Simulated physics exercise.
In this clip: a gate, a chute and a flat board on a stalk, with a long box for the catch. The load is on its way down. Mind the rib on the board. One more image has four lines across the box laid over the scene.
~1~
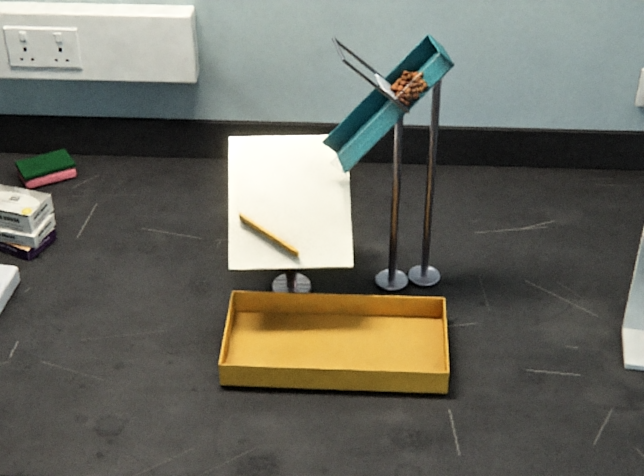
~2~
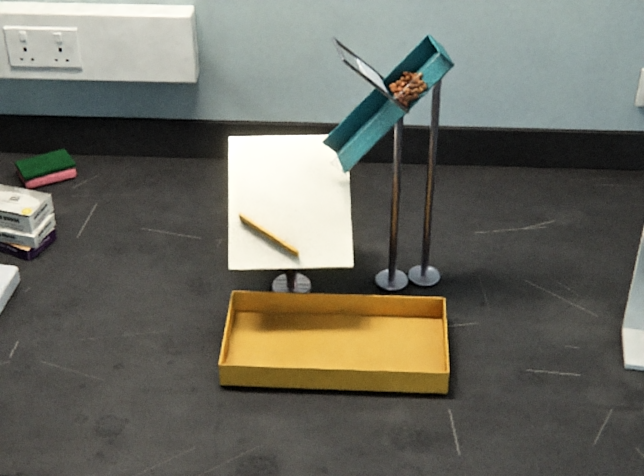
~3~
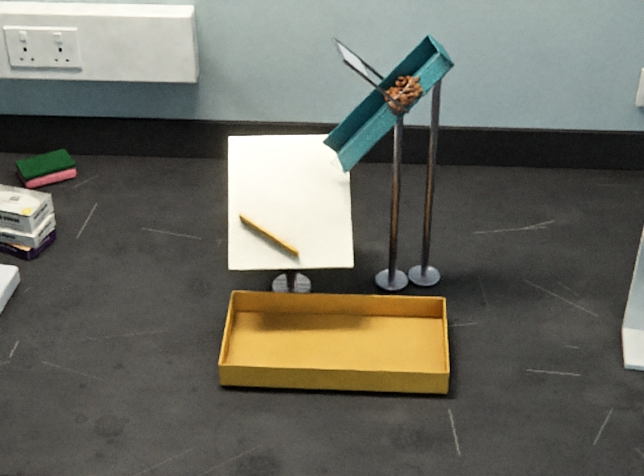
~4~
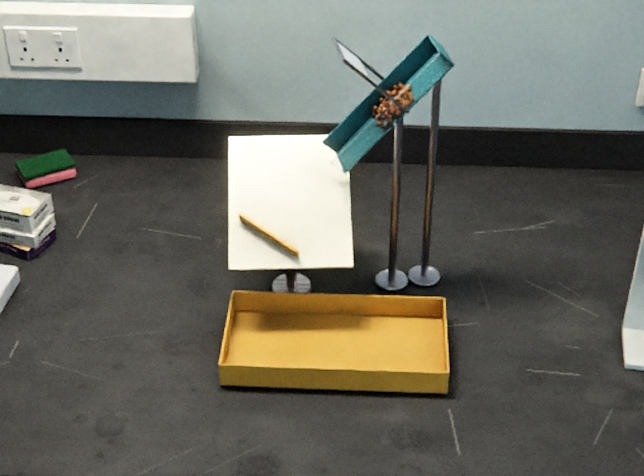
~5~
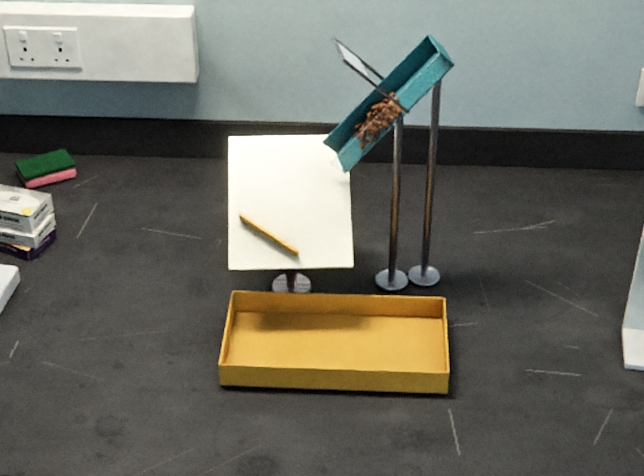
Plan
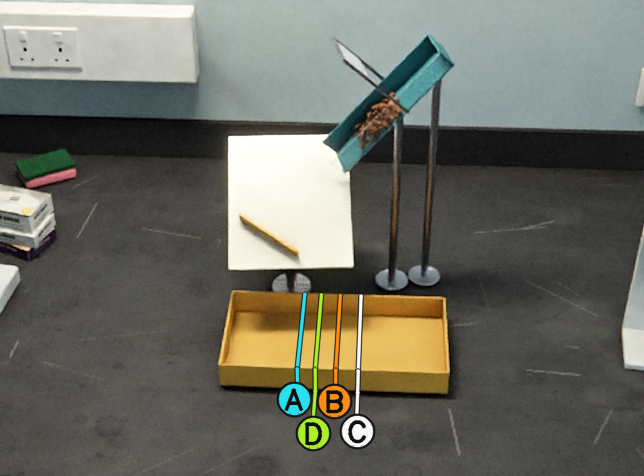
A white board with a small tan rib stood behind a long, empty yellow box, while a clump of small brown bits slid down a tilted teal chute toward its lower left end.
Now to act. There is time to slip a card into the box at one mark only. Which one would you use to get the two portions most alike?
The answer is line D.
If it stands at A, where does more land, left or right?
More lands on the right.
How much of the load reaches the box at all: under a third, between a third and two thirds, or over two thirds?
It is between a third and two thirds.
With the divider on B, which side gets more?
Left.
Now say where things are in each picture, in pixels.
In the first frame, load behind the gate at (408, 91), bits of dog kibble; lip of the chute at (340, 163), sloping fairly steeply.
In the second frame, middle of the board at (290, 200), tilted fairly steeply; middle of its low edge at (291, 268); of its high edge at (288, 135).
In the third frame, front corners of the box at (219, 364) and (448, 373), empty; front of the load at (391, 105).
In the fourth frame, middle of the load at (393, 106); its front at (380, 124), about a third of the way to the lip; rib from (239, 213) to (298, 252).
In the fifth frame, middle of the load at (379, 120); its front at (361, 147), about two thirds of the way to the lip.
On the marked copy, line A crosses the front rim at (297, 367); line B crosses the front rim at (335, 369); line C crosses the front rim at (358, 369); line D crosses the front rim at (315, 368).
If A is chosen, of what is caught, a small part on the left of the divider, nearly all on the right.
If B is chosen, of what is caught, nearly all on the left of the divider, a stray few on the right.
If C is chosen, of what is caught, all on the left of the divider, none on the right.
If D is chosen, of what is caught, about half on the left of the divider, about half on the right.
